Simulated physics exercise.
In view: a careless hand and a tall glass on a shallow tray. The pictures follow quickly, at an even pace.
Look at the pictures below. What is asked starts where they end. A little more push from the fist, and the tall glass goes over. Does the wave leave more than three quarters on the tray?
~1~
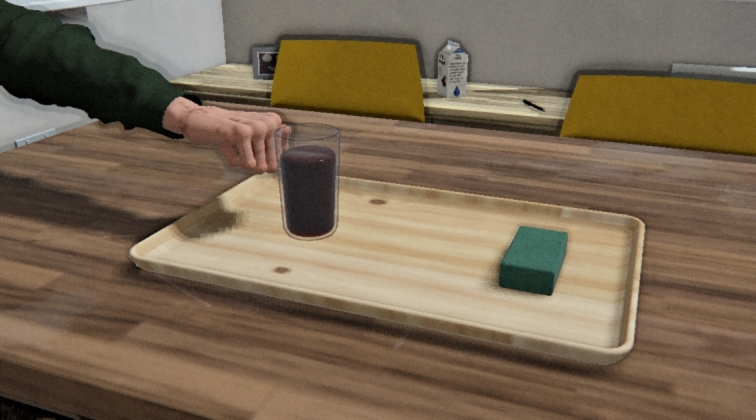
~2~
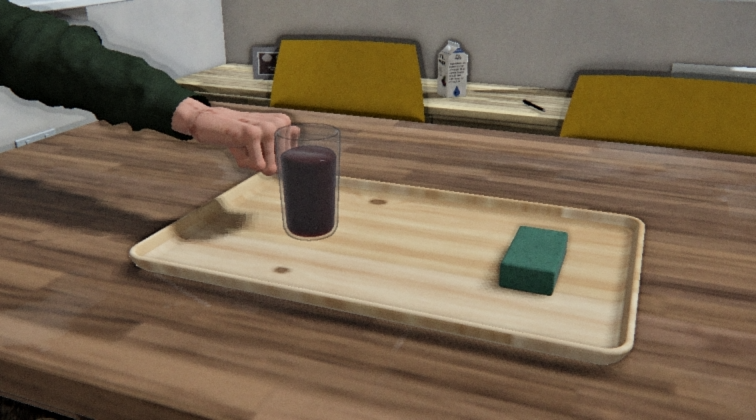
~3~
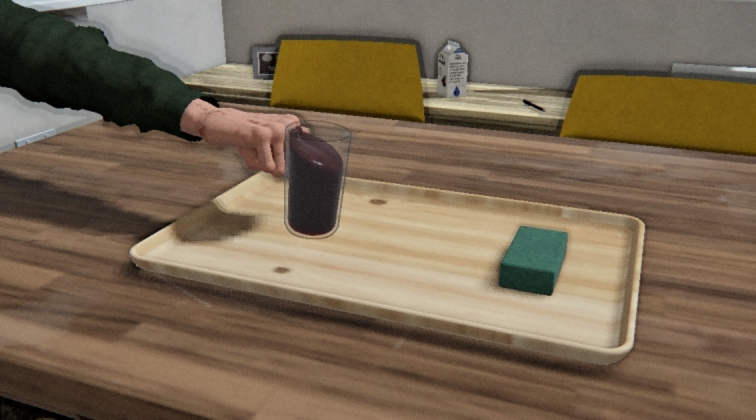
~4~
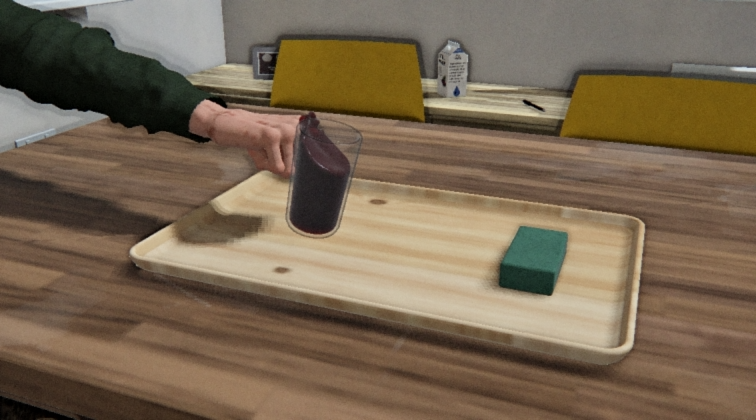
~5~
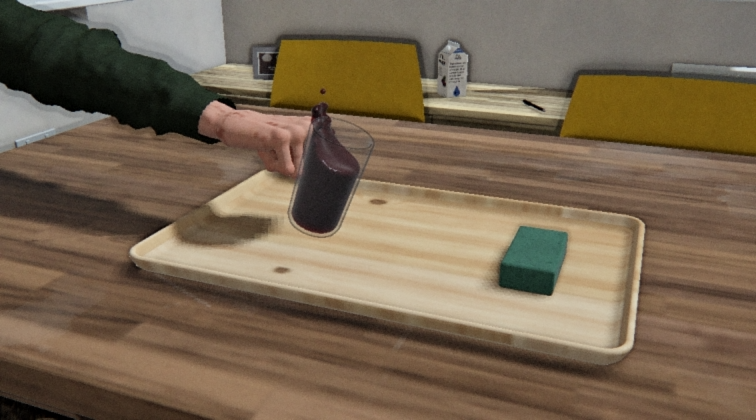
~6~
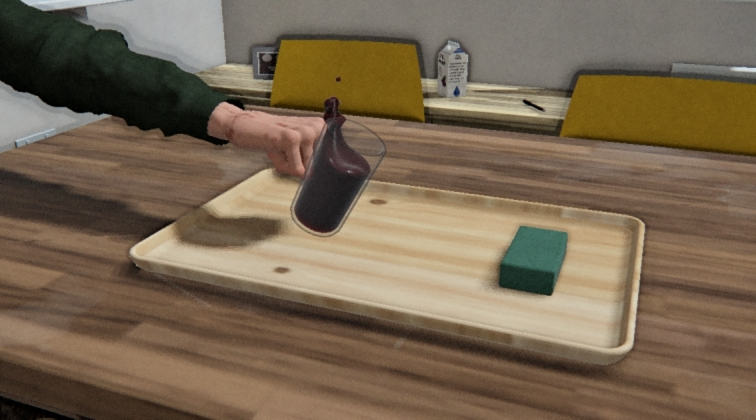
Yes, it takes less than a quarter off.
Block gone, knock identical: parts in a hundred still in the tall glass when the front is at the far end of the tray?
About 50 per cent.
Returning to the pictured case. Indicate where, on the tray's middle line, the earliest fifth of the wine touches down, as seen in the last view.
Roughly the pixel (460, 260) on the tray.
A moment on, the tall glass lies on its side and 94 per cent is in the glass, 0 on the tray and 6 above or beyond its rim.
Next, the tall glass lies on its side and 51 per cent is in the glass, 33 on the tray and 15 above or beyond its rim.
Then the tall glass lies on its side and 27 per cent is in the glass, 46 on the tray and 26 above or beyond its rim.
Later the tall glass lies on its side and 15 per cent is in the glass, 70 on the tray and 15 above or beyond its rim.
At rest 84 per cent is held by tray and glass, 16 is off the tray.
